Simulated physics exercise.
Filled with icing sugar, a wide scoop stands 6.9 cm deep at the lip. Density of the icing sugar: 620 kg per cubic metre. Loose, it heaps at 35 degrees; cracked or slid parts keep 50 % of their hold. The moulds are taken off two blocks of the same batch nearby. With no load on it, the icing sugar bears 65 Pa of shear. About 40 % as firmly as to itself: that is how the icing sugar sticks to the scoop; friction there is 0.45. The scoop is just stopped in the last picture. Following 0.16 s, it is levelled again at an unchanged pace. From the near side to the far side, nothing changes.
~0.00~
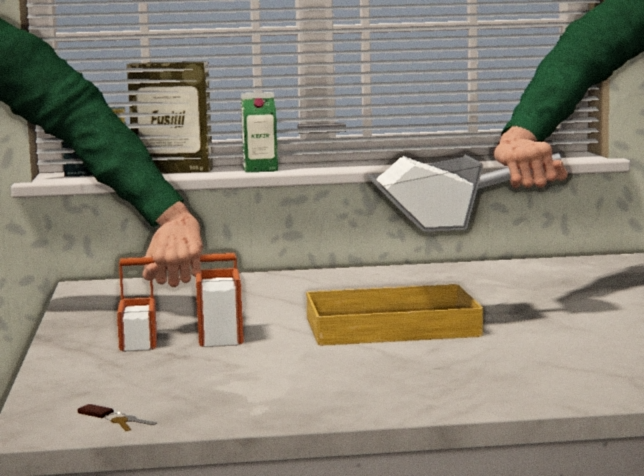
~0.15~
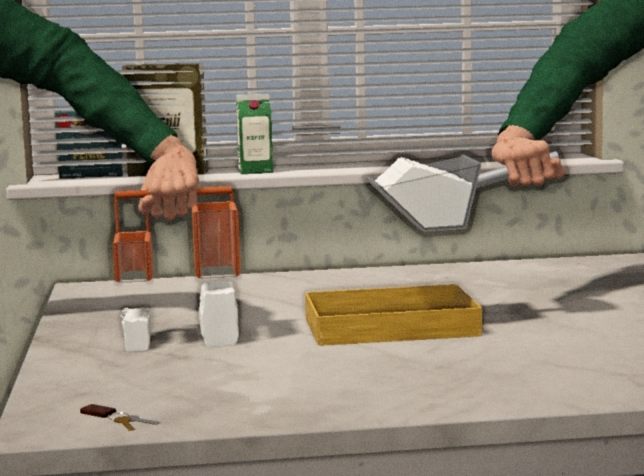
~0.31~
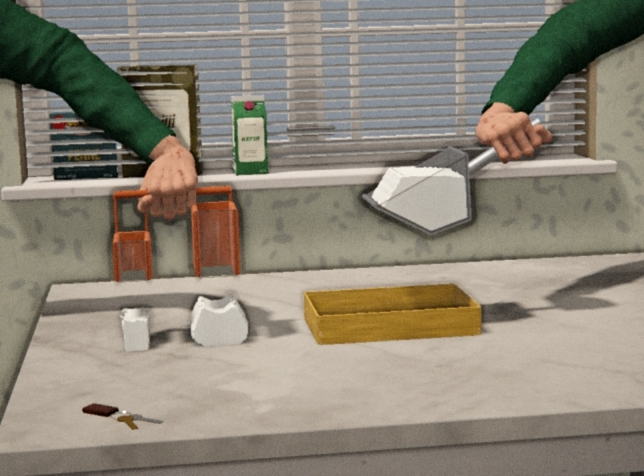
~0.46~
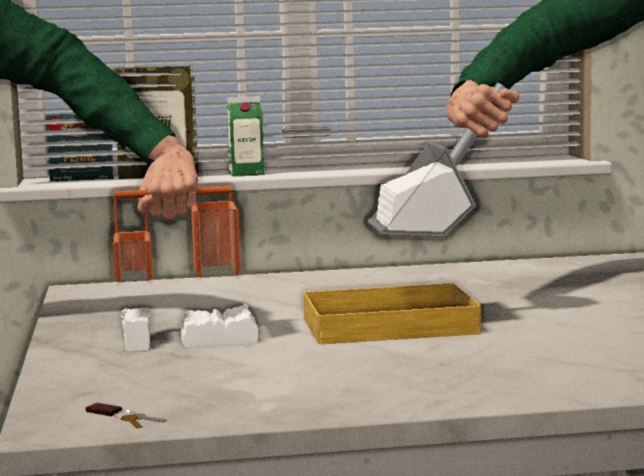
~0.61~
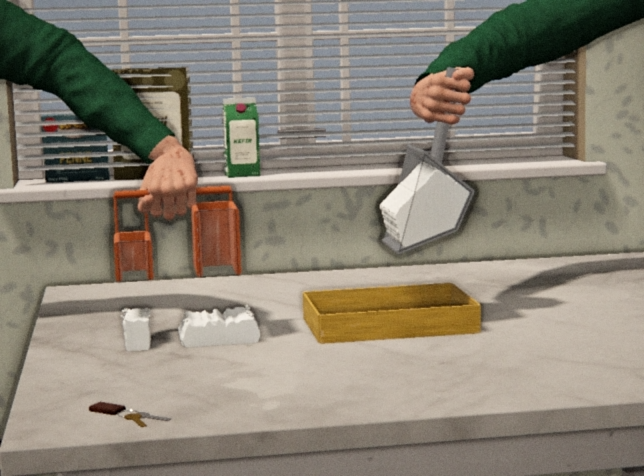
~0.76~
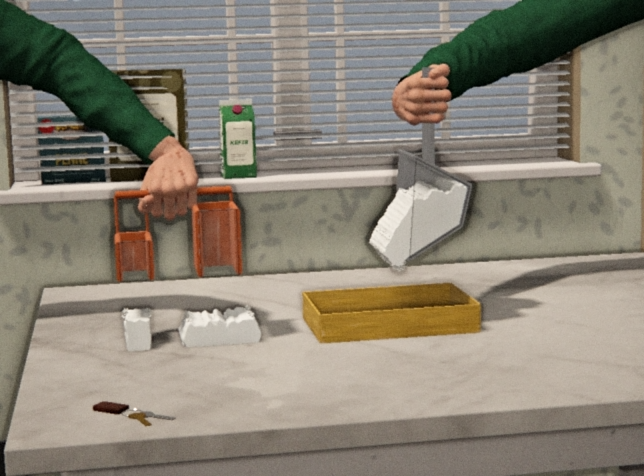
A person in green sleeves lifted two orange moulds off white blocks, and the taller block slumped into a low, jagged heap while the other hand tilted a scoop of white powder steeply above a yellow tray.
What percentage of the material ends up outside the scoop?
Roughly 59 %.
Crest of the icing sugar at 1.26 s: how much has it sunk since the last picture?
About 2.5 centimetres.
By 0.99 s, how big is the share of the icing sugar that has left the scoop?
About 55 %.
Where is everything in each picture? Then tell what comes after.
The first frame shows lip at (382, 184), tilt 0 degrees; highest point of the icing sugar at (415, 166); test blocks 4.9 cm, 9.0 cm high (left to right).
The second frame shows lip at (381, 185), tilt 1 degrees; highest point of the icing sugar at (414, 167); test blocks 4.9 cm, 8.4 cm high (left to right).
The third frame shows lip at (377, 204), tilt 18 degrees; highest point of the icing sugar at (416, 176); test blocks 4.9 cm, 6.2 cm high (left to right).
The fourth frame shows lip at (383, 230), tilt 42 degrees; highest point of the icing sugar at (452, 171); test blocks 4.9 cm, 4.2 cm high (left to right).
The fifth frame shows lip at (398, 250), tilt 65 degrees; highest point of the icing sugar at (436, 171); test blocks 4.9 cm, 4.1 cm high (left to right).
The sixth frame shows lip at (408, 257), tilt 76 degrees; highest point of the icing sugar at (457, 186); test blocks 4.9 cm, 4.1 cm high (left to right).
By 0.99 s, the scoop is at 74 degrees and 53 % has left it.
By 1.26 s, the scoop is at 37 degrees and 59 % has left it.
By 1.53 s, the scoop is at 1 degrees and 59 % has left it.
By 1.79 s, the scoop is at 0 degrees and 59 % has left it.
By 1.90 s, at the end, the scoop is at 0 degrees and 59 % has left it.
